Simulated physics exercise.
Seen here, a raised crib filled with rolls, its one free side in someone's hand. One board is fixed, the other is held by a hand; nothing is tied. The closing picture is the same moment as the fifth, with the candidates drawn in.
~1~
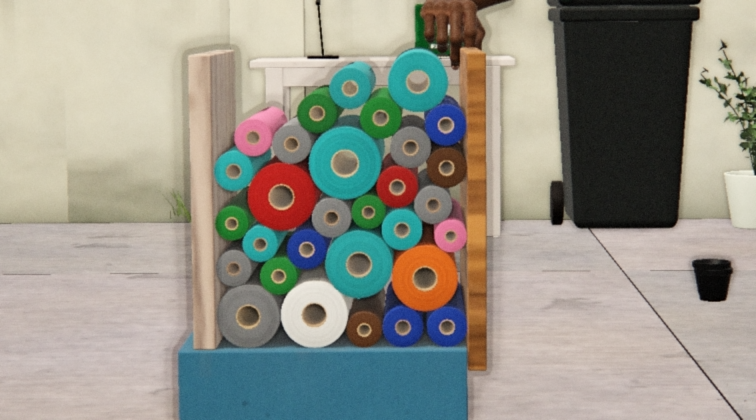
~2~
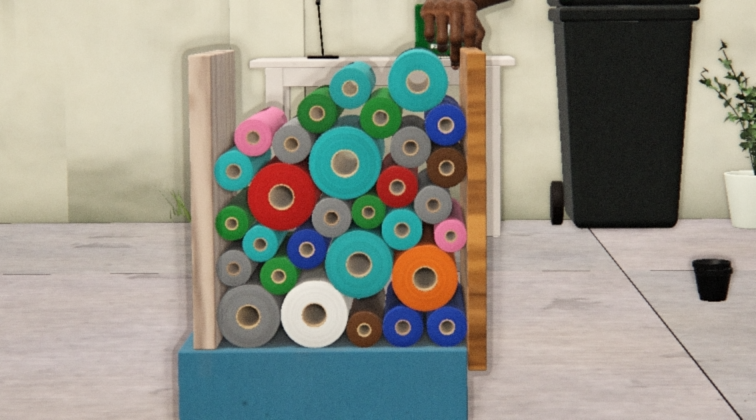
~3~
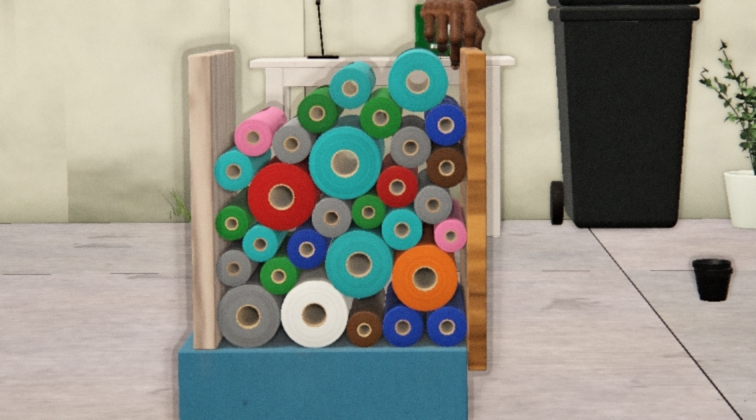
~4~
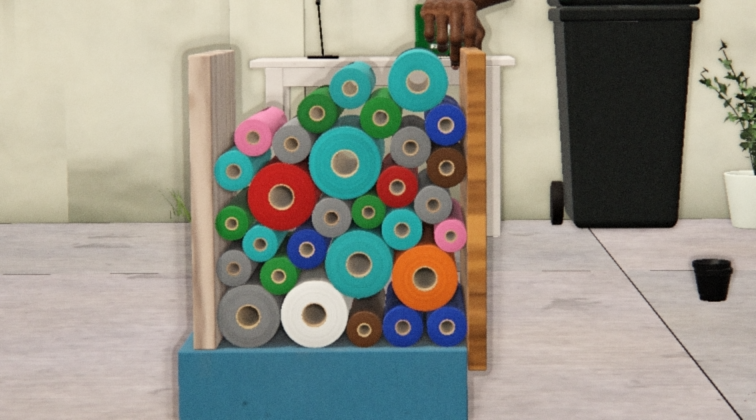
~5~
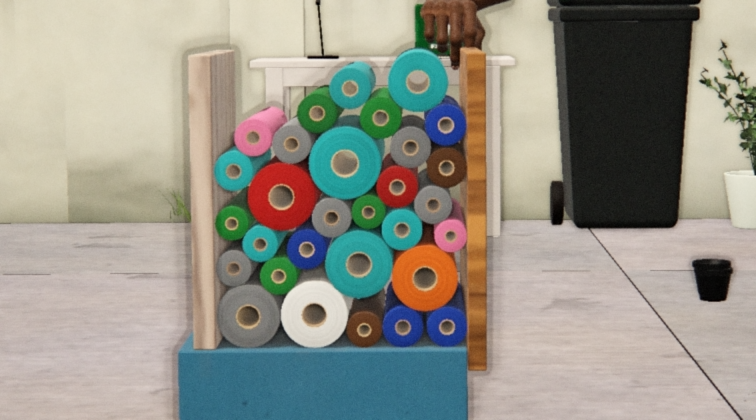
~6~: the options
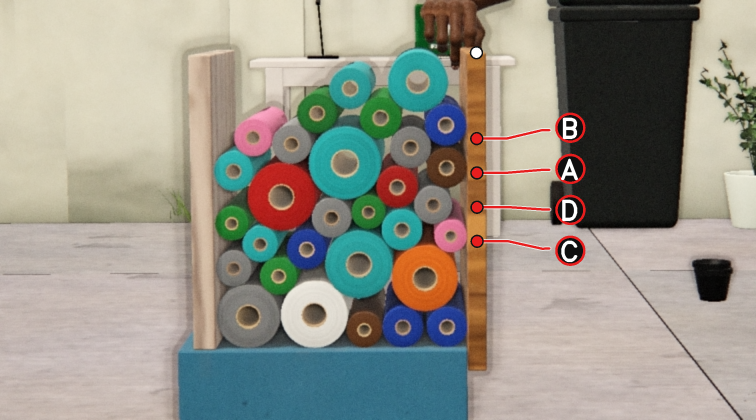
A dark-skinned hand grips the top of the wooden board on the right of a raised crib, seen level from the front in a pale room with a black bin behind. Rolls fill the crib above a blue base, with red at left, large turquoise ones centrally, orange at lower right, and grey and white at bottom left. Nothing visibly moves, and the camera stays still.
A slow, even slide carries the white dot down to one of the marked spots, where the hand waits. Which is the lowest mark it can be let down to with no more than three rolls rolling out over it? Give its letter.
Slide it to A.
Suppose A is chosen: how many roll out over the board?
It comes to two.
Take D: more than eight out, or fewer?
At D, fewer than eight.
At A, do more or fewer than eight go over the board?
Fewer than eight.
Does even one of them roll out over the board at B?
No.
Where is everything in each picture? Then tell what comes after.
An orange roll (425, 278); a pink roll (450, 236); a green roll (369, 212), in the first picture.
A green roll (369, 212); a grey roll (411, 147), in the second picture.
A pink roll (253, 138); side board (472, 197), in the third picture.
A grey roll (249, 316); an orange roll (425, 278), in the fourth picture.
A pink roll (450, 236); a green roll (369, 212); a grey roll (411, 147), in the fifth picture.
On the marked copy, A at (477, 173); B at (477, 138); C at (477, 242); D at (477, 208); the white dot at (477, 53).
With A. Early on, top of the board (467, 110).
Further on, top of the board (467, 172).
At the end, top of the board (467, 172), two out over the board.
As for the rest, B none out over the board; C more than three out over the board; D more than three out over the board.
